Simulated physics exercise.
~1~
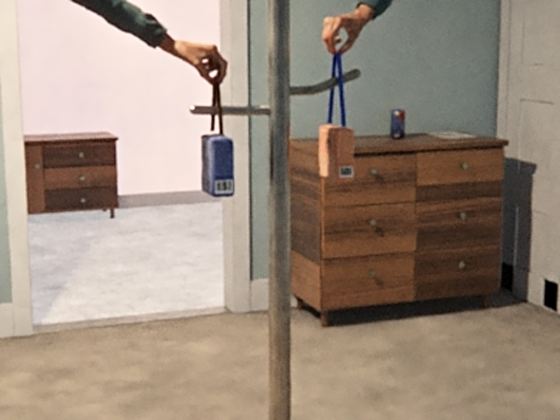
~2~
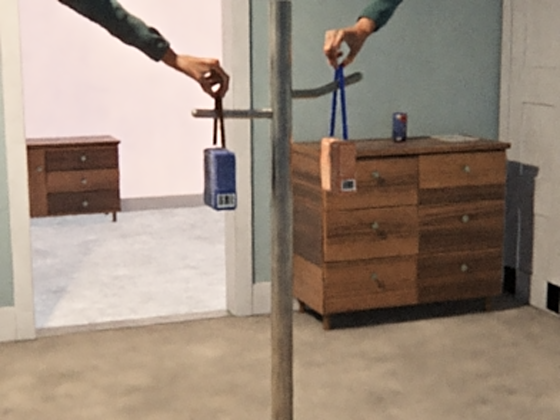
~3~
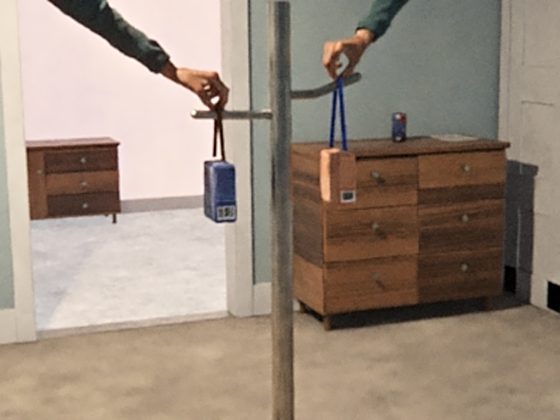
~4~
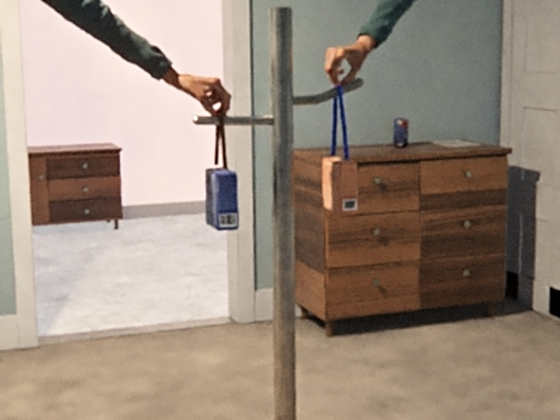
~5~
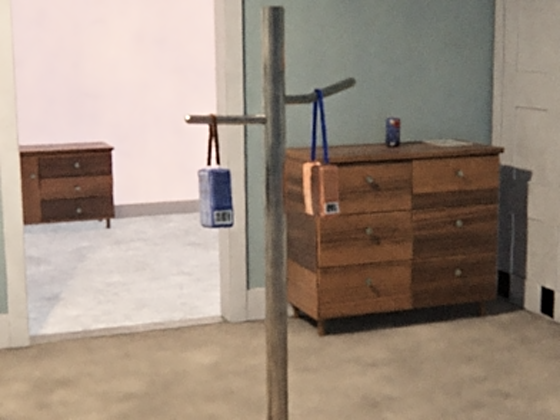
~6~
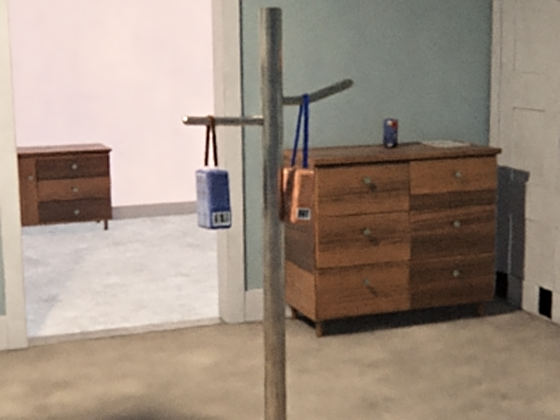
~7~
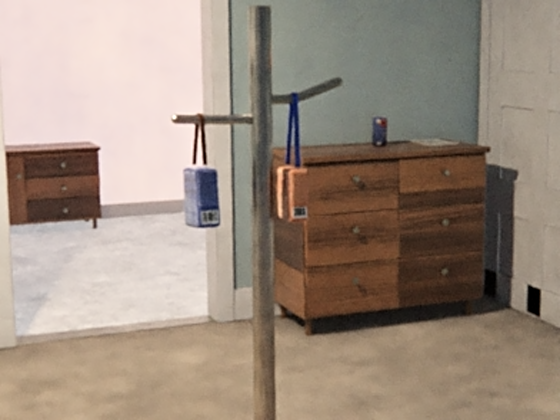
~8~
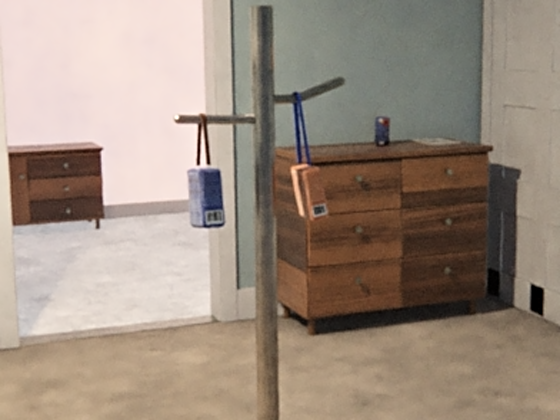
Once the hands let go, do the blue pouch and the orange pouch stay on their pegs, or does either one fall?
Both pouches stay hanging on their pegs. The orange one swings about but does not come off.
